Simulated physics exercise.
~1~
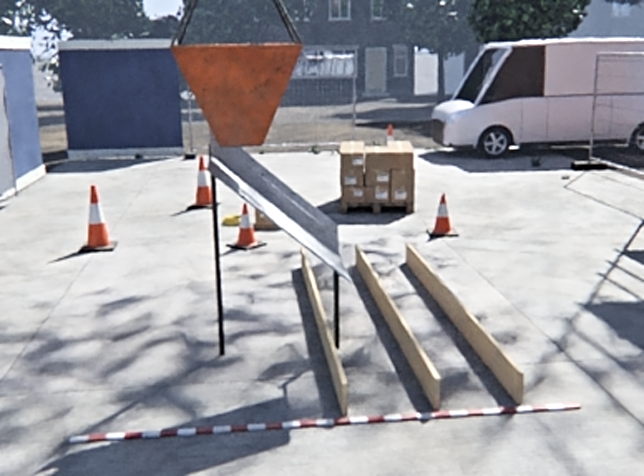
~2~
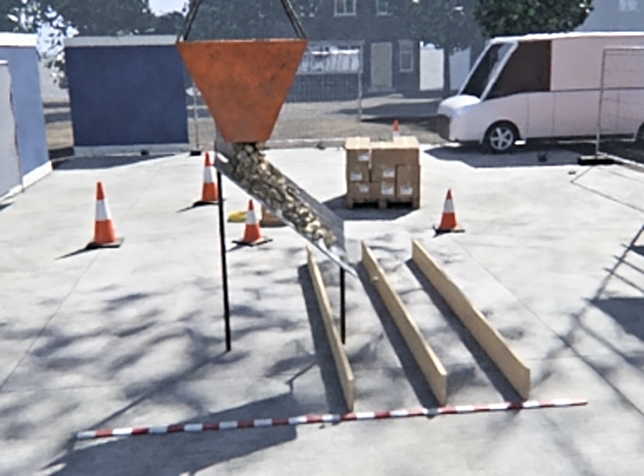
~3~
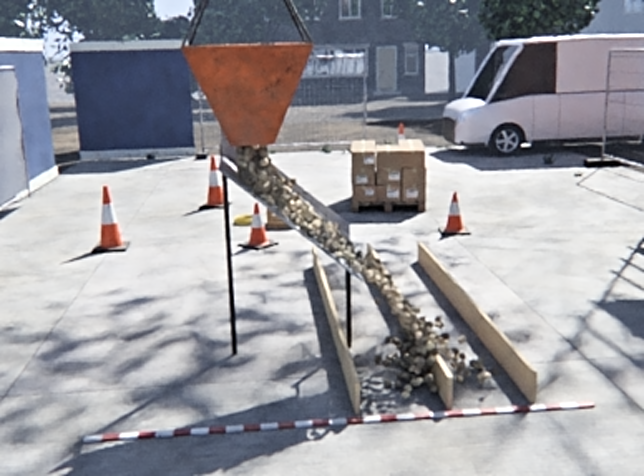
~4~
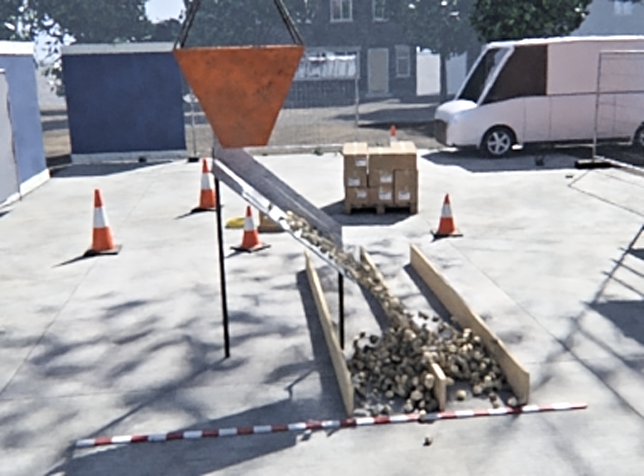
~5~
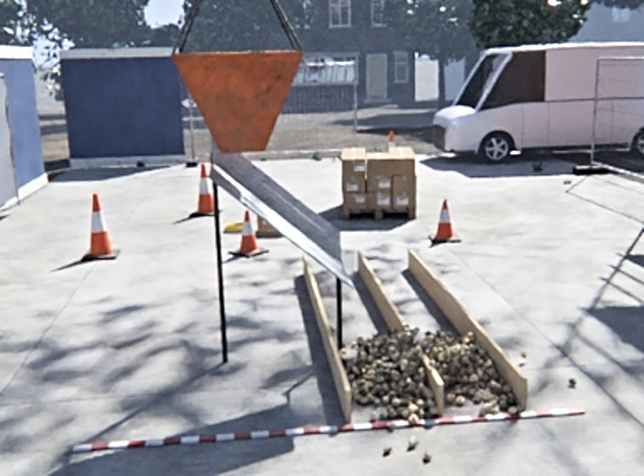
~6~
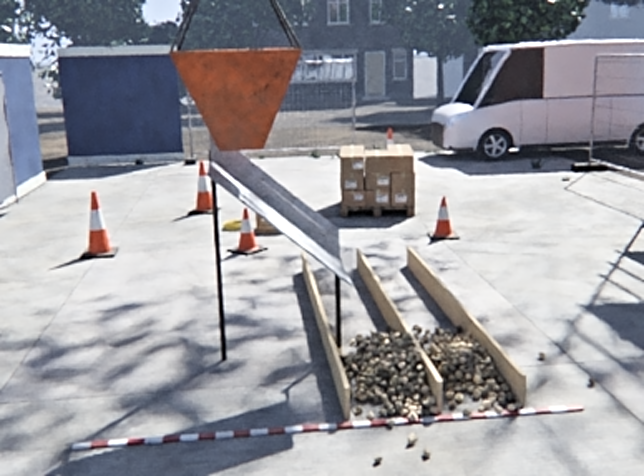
In a paved yard, stones pouring from a hanging orange skip slide down a sloping steel chute and settle between three boards.
